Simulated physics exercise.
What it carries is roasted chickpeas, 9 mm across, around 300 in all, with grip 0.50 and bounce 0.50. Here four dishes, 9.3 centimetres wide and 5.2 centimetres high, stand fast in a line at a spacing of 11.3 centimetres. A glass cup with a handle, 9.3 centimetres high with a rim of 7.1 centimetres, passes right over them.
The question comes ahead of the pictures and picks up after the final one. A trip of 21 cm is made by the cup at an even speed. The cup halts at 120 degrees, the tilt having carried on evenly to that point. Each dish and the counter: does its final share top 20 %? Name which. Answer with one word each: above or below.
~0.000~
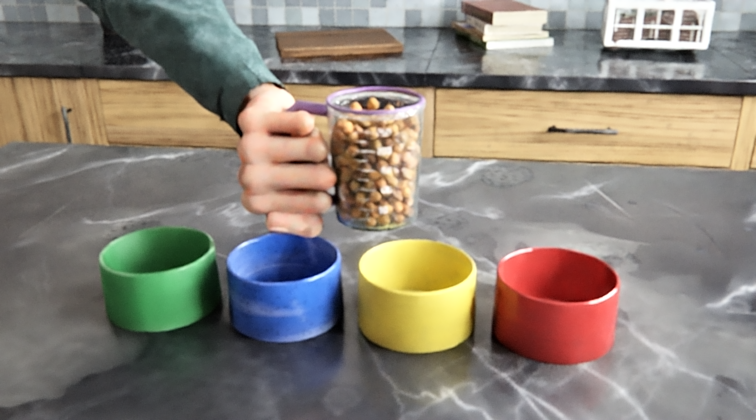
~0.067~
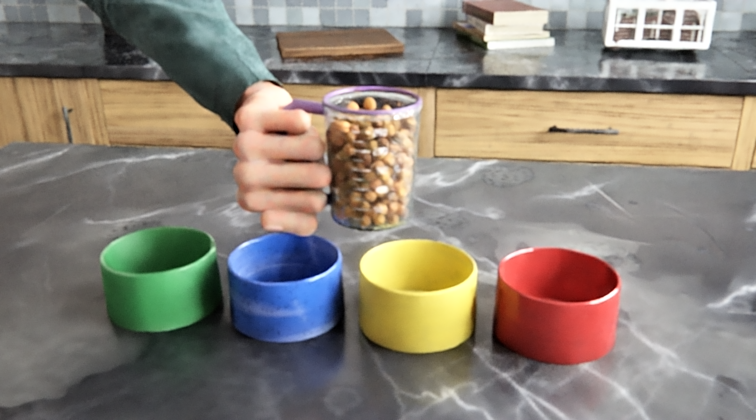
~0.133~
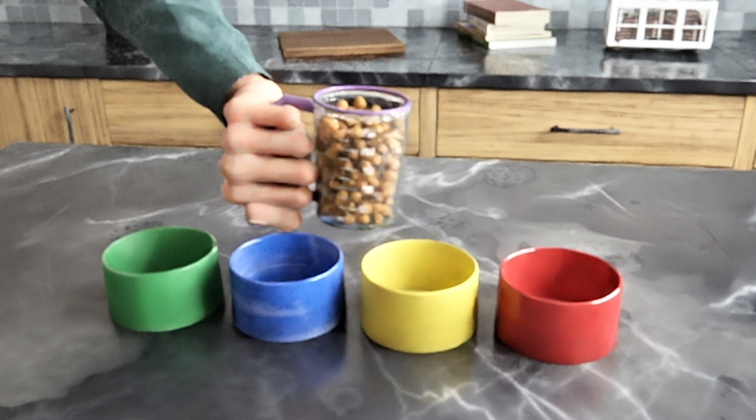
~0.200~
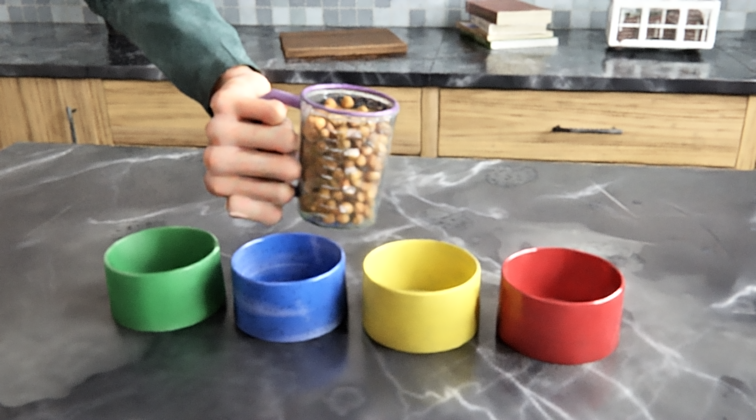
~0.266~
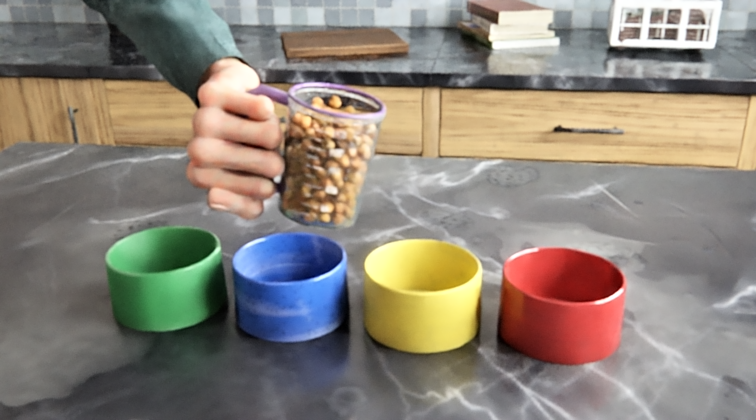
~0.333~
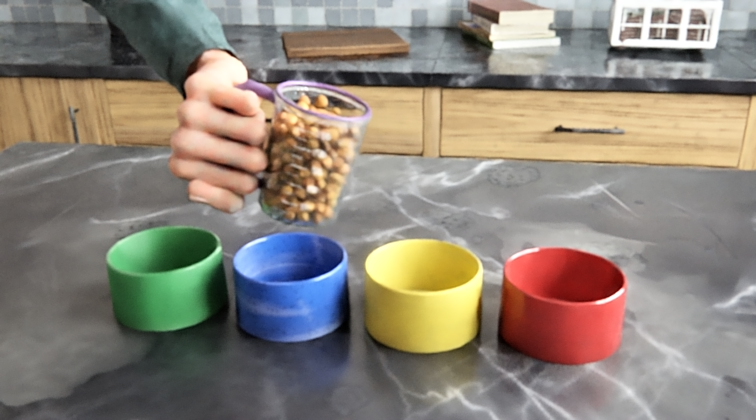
Red dish below, blue dish below, green dish above, yellow dish below, counter above.
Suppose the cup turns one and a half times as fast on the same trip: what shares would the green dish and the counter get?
Shares: Green 50, counter 40.
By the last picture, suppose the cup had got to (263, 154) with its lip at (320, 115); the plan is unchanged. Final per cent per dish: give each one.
Final shares - red 0 %, blue 10 %, green 50 %, yellow 0 %.
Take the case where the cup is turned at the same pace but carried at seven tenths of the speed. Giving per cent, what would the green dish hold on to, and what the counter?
Shares - green 50, counter 40.
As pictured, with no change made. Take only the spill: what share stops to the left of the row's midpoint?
I'd estimate close to 100 in a hundred.
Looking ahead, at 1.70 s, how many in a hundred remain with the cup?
Load share: Near 90 percent.
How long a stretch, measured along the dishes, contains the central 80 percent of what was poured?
That stretch comes to around 10 cm.
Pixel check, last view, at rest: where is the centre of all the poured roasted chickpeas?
Resting centre estimate: Around (207, 294).
After 1.15 s, tilt 64 degrees; cup holds 100 %.
After 1.70 s, tilt 97 degrees; cup holds 90 %, green 5 %.
Then, at 2.30 s, tilt 120 degrees; cup holds 10 %, blue 5 %, green 45 %.
At rest (3.0 s), red 0 %, blue 5 %, green 50 %, yellow 0 %, counter 45 %.
